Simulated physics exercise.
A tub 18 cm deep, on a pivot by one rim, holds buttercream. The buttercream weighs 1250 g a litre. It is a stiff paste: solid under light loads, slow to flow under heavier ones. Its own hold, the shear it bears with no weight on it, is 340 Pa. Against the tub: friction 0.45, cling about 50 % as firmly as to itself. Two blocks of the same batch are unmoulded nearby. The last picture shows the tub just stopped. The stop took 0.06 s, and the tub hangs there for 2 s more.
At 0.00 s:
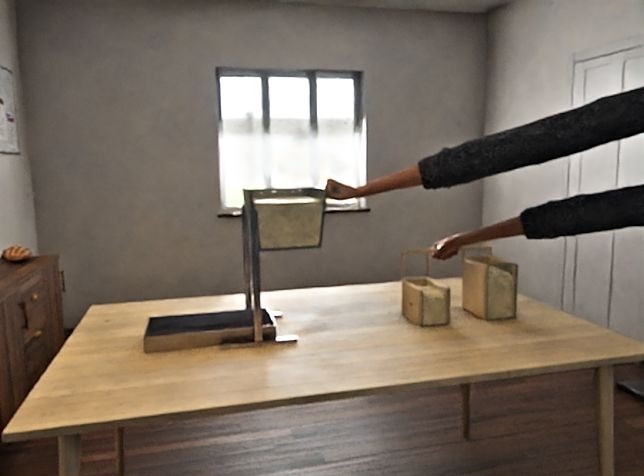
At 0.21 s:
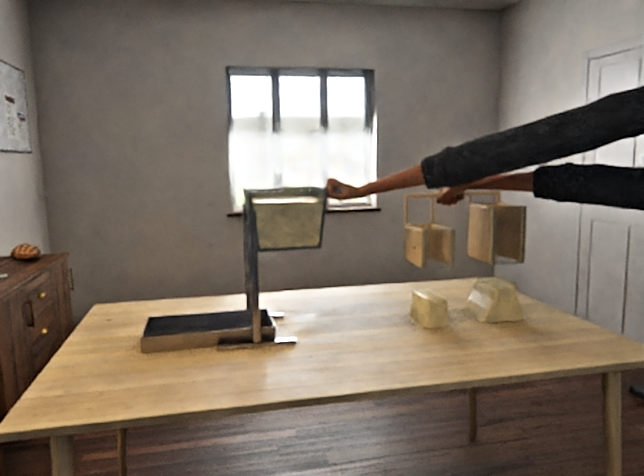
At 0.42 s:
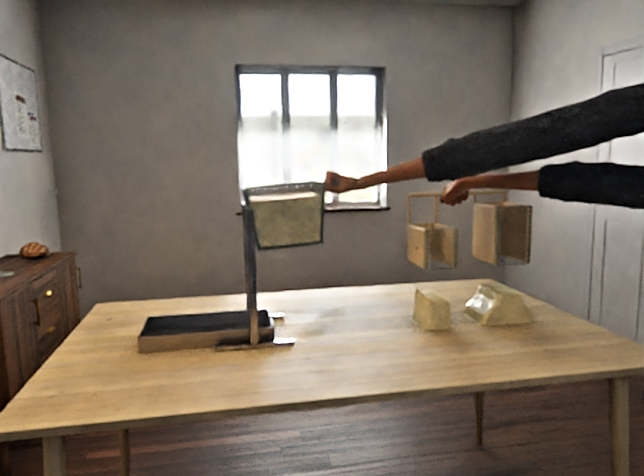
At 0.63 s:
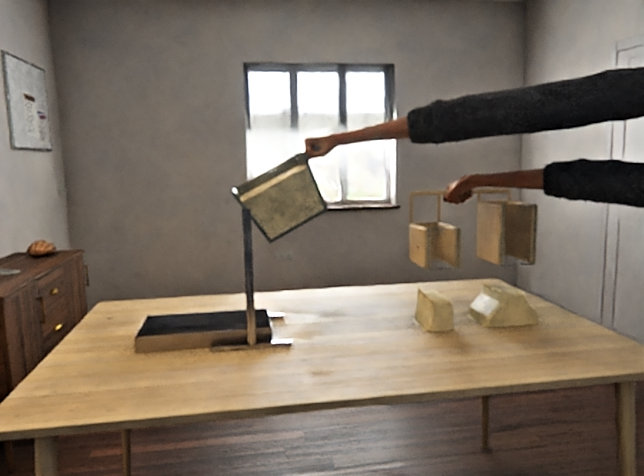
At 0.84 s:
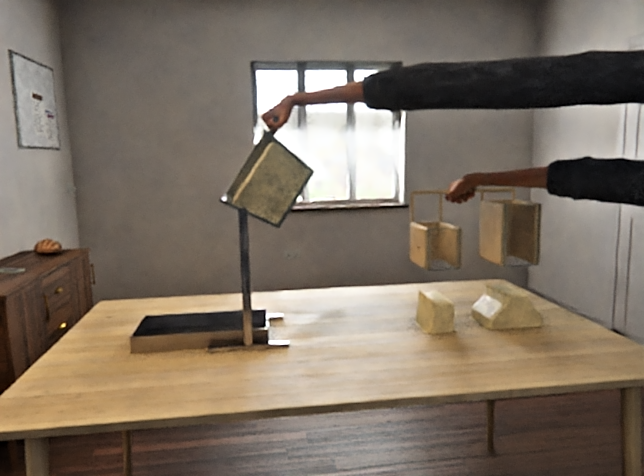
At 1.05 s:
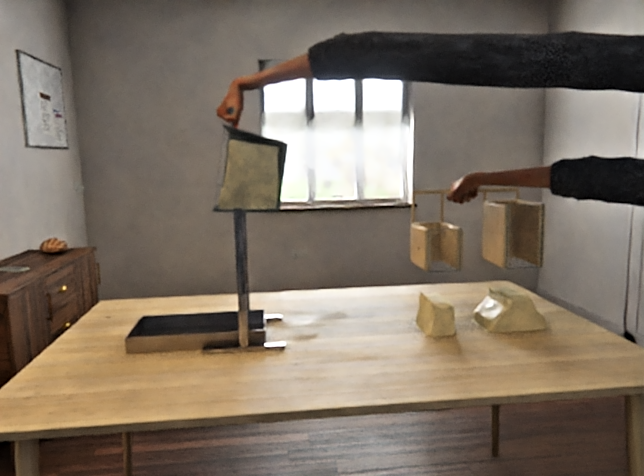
A hand lifting moulds off two pale blocks on a wooden table, then another hand tilting a pivoted tub of buttercream leftward.
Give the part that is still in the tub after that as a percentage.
The part that is still in the tub after that is near 49 %.
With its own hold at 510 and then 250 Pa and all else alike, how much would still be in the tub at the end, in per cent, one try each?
In that order: 65 %, 45 %.
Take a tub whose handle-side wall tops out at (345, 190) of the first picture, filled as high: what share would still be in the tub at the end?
It would be near 35 %.
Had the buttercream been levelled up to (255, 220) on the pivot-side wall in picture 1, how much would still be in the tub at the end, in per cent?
Then about 85 %.
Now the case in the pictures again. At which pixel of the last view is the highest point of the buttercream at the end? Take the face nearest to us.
Near (255, 179).
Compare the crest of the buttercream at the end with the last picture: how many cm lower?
Some 11 cm.
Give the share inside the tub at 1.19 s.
Near 85 %.
After 1.19 s, the tub is at 80 degrees and holds 87 %.
After 1.36 s, the tub is at 80 degrees and holds 59 %.
After 1.53 s, the tub is at 80 degrees and holds 49 %.
After 1.70 s, the tub is at 80 degrees and holds 49 %.
After 3.05 s, the tub is at 80 degrees and holds 49 %.
